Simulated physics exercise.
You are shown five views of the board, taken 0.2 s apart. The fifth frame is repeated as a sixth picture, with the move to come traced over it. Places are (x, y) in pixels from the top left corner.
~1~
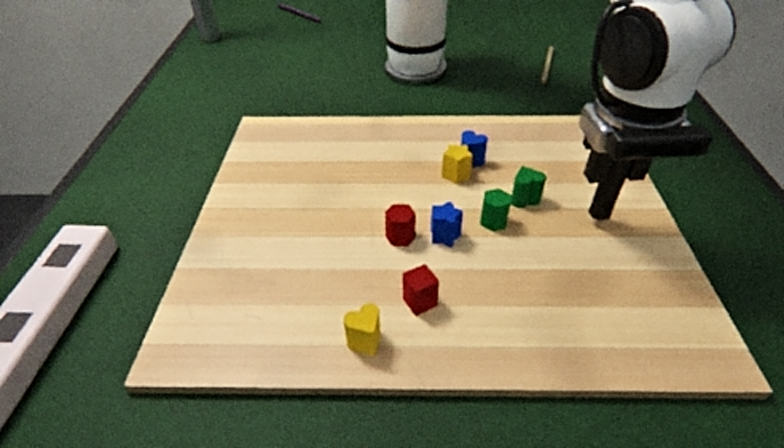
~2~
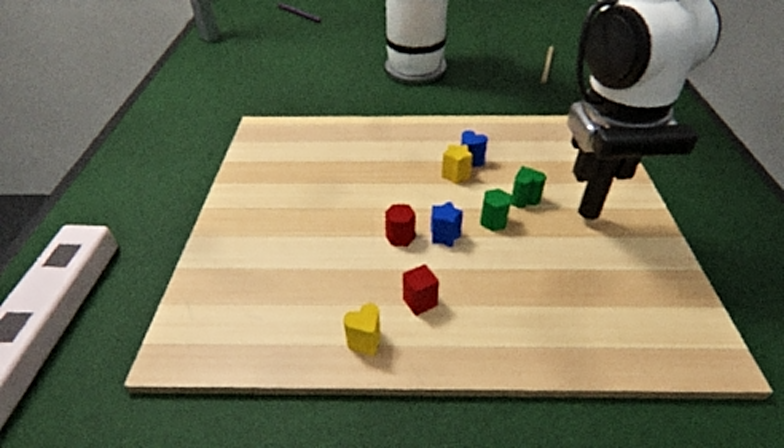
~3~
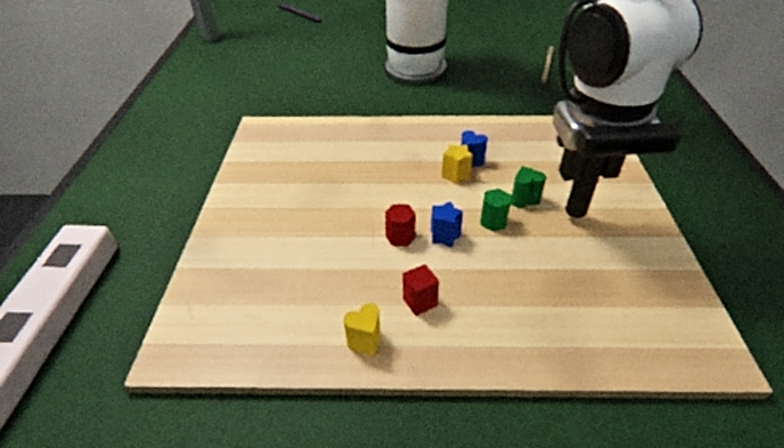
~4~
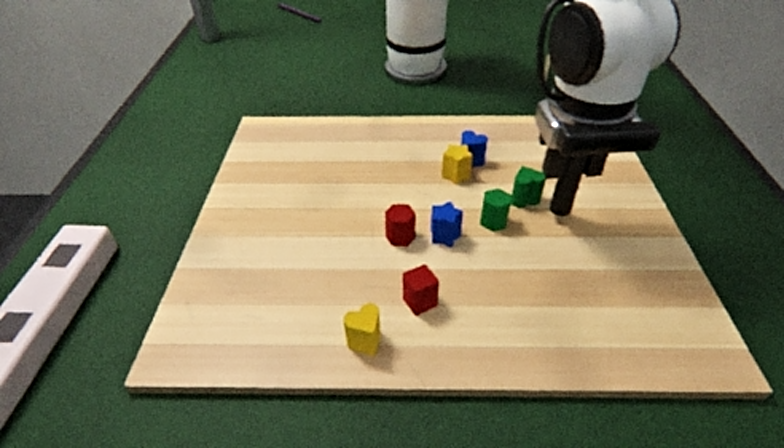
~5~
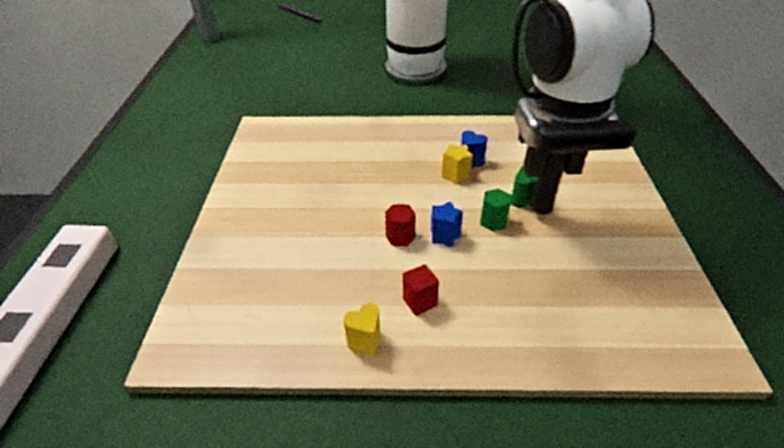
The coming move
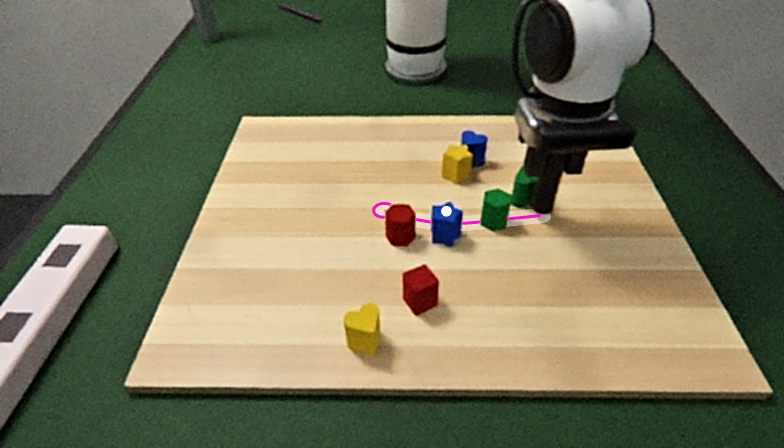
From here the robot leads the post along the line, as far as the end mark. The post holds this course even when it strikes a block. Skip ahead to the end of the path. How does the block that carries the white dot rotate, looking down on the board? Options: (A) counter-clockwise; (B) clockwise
A.
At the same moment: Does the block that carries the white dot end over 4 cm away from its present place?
Yes - that is the case.
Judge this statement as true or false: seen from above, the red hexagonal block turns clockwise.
True.
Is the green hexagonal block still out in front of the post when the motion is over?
No, that is not what happens.
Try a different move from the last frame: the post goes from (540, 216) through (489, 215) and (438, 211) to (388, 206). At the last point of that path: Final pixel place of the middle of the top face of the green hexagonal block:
I predict (467, 205).
The drawn path runs from (540, 216) over (488, 221) and (434, 222) to (384, 210); the dot is on the blue star-shaped block.
The first path, step by step. One third of the way, post (489, 213); green hexagonal block (468, 202), turned 15° anticlockwise.
Two thirds of the way, post (434, 215); red hexagonal block (391, 215), turned 25° clockwise; blue star-shaped block (415, 229), turned 40° anticlockwise; green hexagonal block (418, 210), turned 70° anticlockwise.
At the end, post (384, 203); red hexagonal block (384, 217), turned 35° clockwise; blue star-shaped block (414, 231), turned 50° anticlockwise; green hexagonal block (413, 211), turned 80° anticlockwise; green heart-shaped block not moved.
